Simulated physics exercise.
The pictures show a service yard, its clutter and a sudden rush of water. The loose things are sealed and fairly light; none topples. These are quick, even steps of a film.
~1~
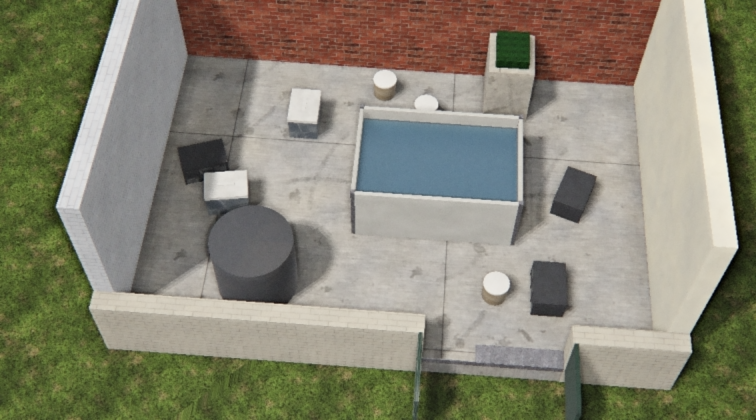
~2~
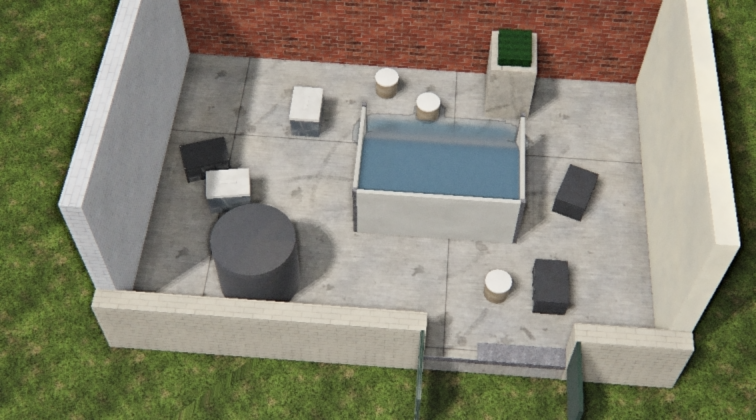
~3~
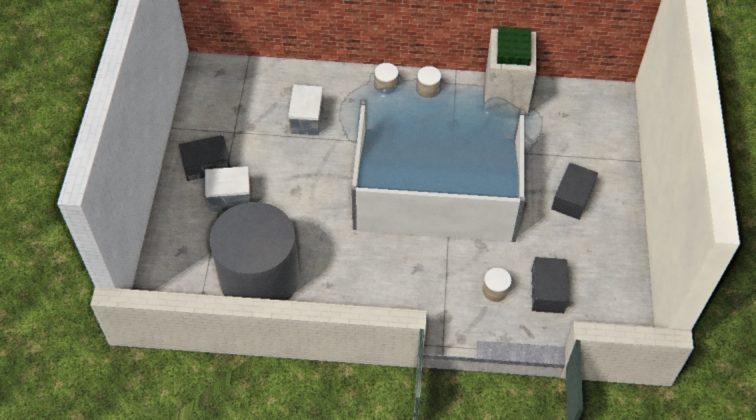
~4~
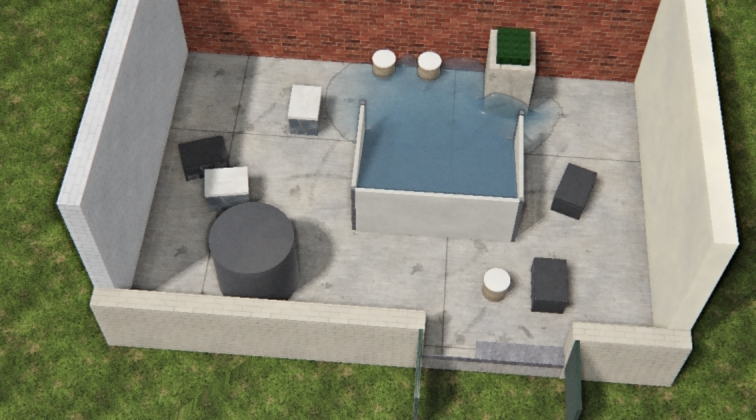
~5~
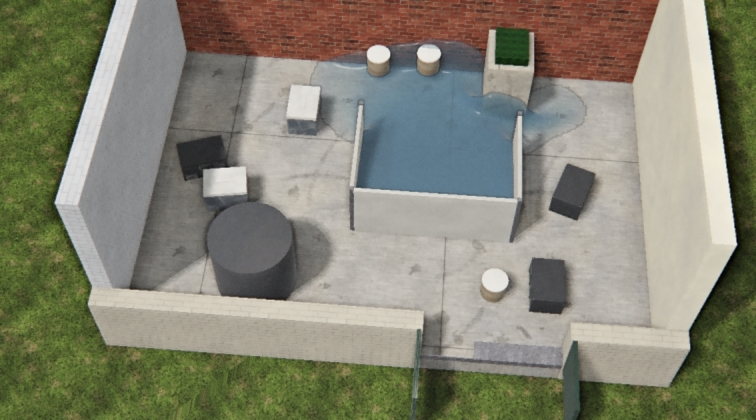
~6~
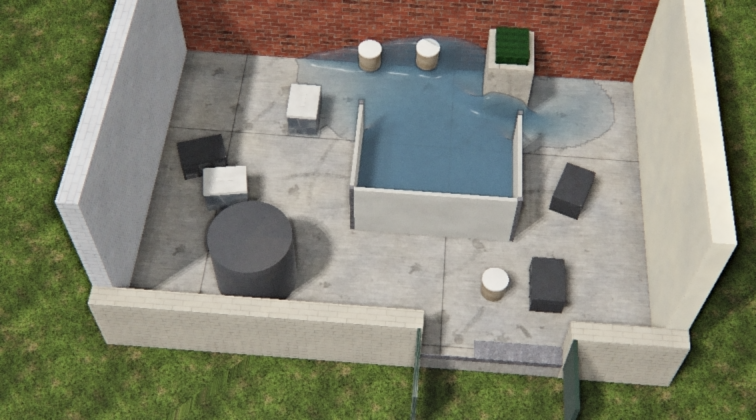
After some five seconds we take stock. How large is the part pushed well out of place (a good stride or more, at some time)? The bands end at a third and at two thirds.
That comes to between one and two thirds.
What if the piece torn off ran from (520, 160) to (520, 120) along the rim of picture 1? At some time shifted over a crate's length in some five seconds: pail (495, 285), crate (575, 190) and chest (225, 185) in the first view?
In turn: Pushed that far, moved that far, never so far.
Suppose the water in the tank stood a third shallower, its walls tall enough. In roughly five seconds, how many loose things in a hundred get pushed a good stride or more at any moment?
Close to 40 %.
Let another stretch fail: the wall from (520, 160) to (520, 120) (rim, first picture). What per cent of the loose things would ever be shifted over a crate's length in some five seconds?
Roughly 60 per cent.
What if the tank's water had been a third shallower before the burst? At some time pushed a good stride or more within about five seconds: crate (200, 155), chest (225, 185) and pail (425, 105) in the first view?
One after the other: Less than that, short of that, shifted that much.
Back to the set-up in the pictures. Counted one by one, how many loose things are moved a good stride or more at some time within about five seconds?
It comes to 5.
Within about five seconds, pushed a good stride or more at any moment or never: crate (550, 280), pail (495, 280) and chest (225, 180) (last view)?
In that order: No, short of that, that far or more.
A moment on, 2 of 8 are well off their spots; 2 afloat.
Next, 3 of 8 are well off their spots; 2 afloat.
Later, 4 of 8 are well off their spots; 2 afloat.
In the end, 5 of 8 are well off their spots, and 5 have been at some point; 3 afloat.
